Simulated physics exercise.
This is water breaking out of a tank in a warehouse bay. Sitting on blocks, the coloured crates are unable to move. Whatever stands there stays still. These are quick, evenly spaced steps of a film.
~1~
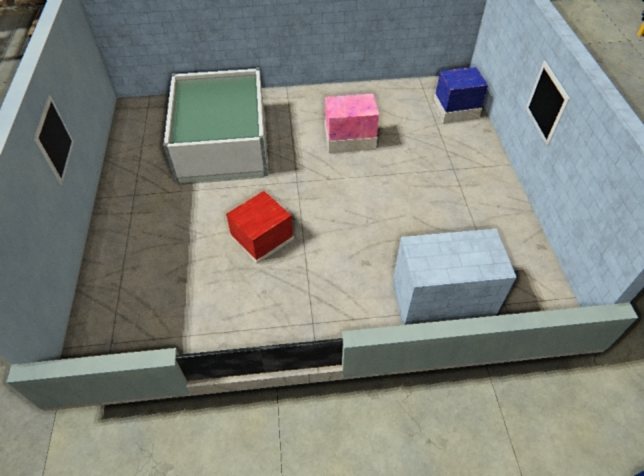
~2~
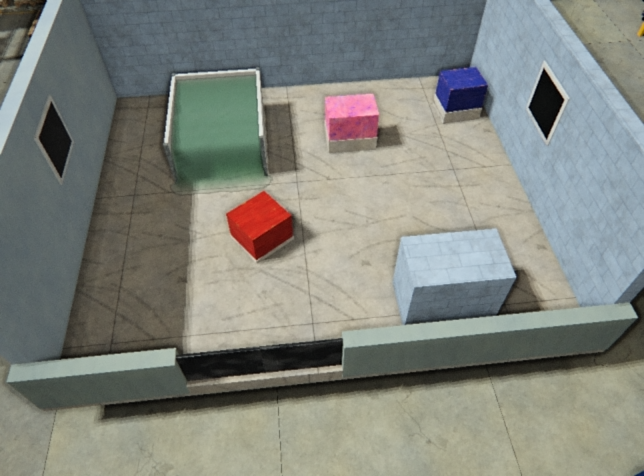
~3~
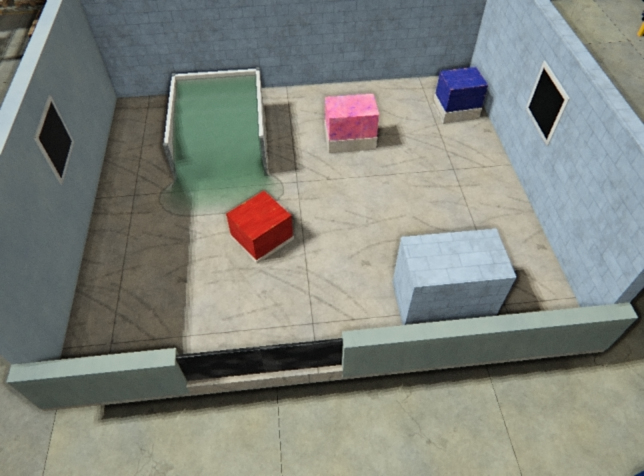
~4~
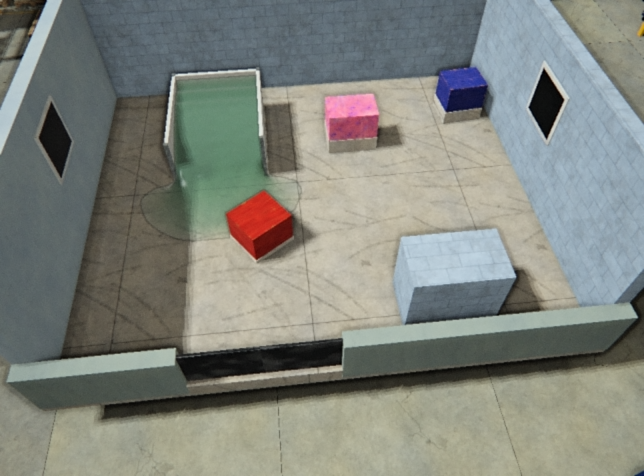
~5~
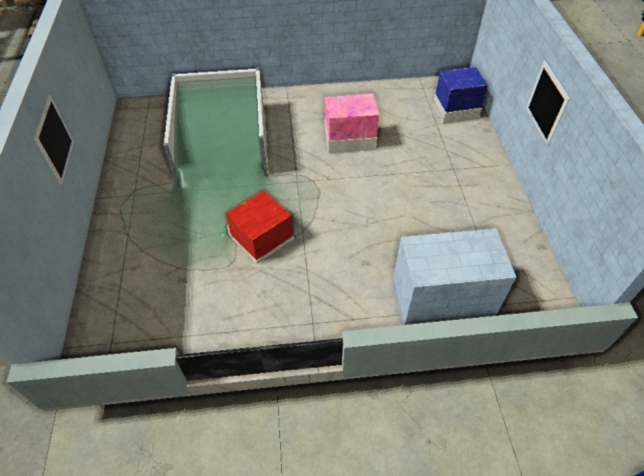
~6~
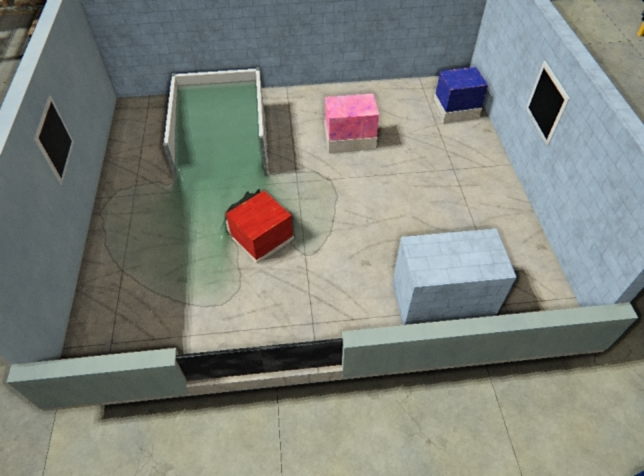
Water tank in a walled bay opening at the front, green water pouring out and spreading across the floor around a red crate.
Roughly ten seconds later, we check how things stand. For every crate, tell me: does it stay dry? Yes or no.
Here is how it goes: The red crate, no, it gets wet; the pink crate, yes, it stays dry; the blue crate, yes, it stays dry.
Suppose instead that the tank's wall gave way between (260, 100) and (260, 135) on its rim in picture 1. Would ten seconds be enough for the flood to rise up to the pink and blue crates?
Note: Pink crate is overtopped; blue crate is left dry.
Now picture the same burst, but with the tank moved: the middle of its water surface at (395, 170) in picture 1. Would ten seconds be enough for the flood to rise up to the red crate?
Red crate: Unaffected.
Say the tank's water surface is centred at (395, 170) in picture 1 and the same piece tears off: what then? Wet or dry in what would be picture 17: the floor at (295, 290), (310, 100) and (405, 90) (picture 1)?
One after the other: Flooded, clear, clear.
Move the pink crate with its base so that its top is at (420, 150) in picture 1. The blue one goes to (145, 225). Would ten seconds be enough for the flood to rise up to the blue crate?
I'd say the blue crate is hit by the flood.
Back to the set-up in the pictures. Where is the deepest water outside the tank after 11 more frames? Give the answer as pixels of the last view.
That would be (78, 337).
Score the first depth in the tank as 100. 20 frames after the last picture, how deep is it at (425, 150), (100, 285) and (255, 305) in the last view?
Approx. values, in order: 2 %, 30 %, 12 %.
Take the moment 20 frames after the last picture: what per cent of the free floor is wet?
That's roughly 60 per cent.
A moment on, water covers 30 % of the floor; the red crate water round its plinth, the pink crate not reached, the blue crate not reached.
Next, water covers 45 % of the floor; the red crate water round its plinth, the pink crate not reached, the blue crate not reached.
Then, water covers 60 % of the floor; the red crate water round its plinth, the pink crate water round its plinth, the blue crate not reached.
Later, water covers 75 % of the floor; the red crate water round its plinth, the pink crate water round its plinth, the blue crate water round its plinth.
In the end, water covers 100 % of the floor; the red crate was topped, the pink crate stayed above the water, the blue crate stayed above the water.
